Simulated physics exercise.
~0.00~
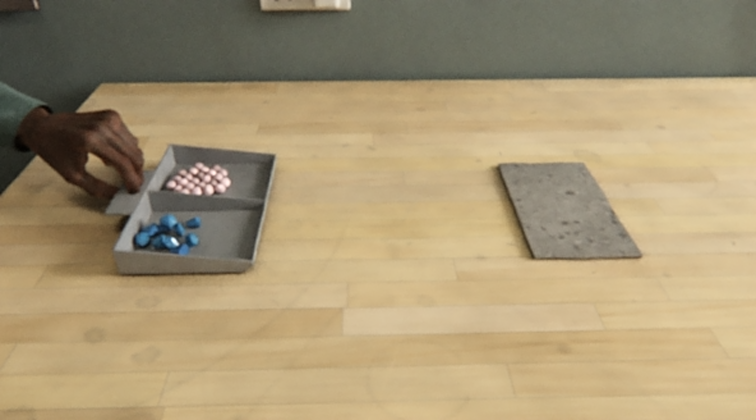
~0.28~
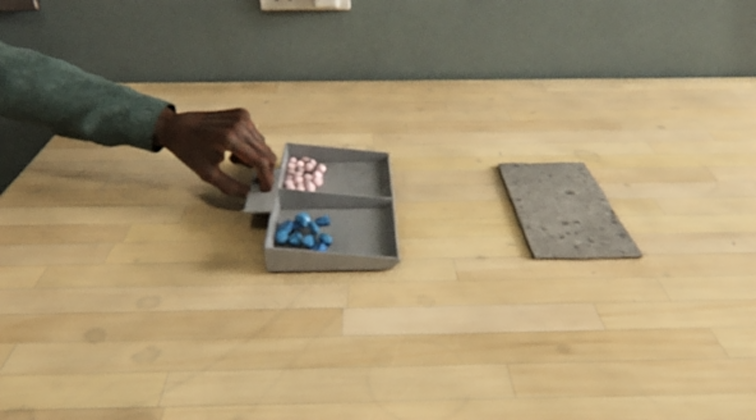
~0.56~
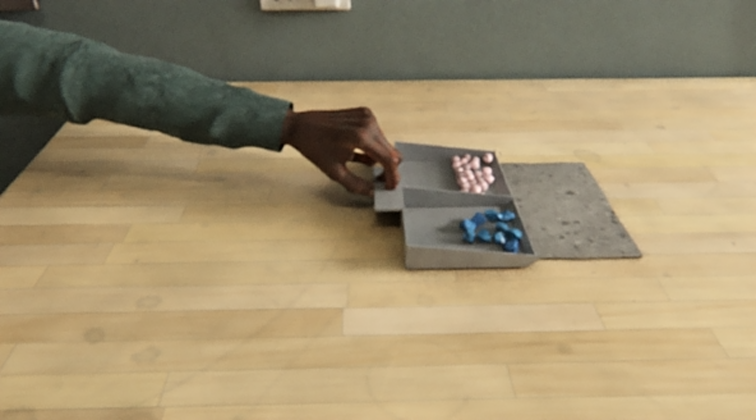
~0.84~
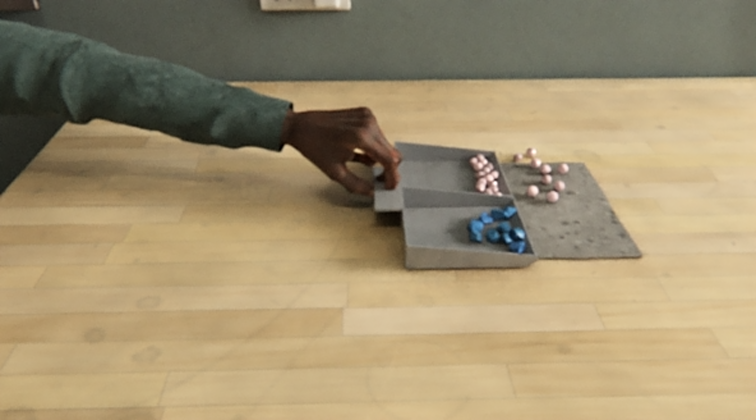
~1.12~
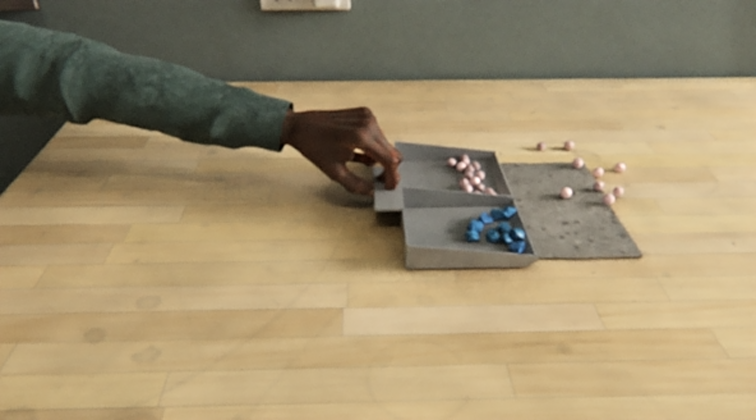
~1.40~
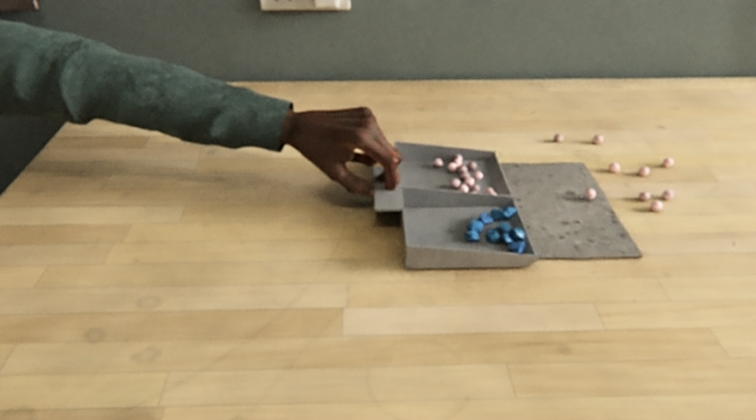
A hand slid a gray divided tray rightward across a wooden table until it stopped against a flat slab, and some pink beads rolled out over the slab and beyond, while the blue pieces slid forward but stayed inside with the remaining beads.
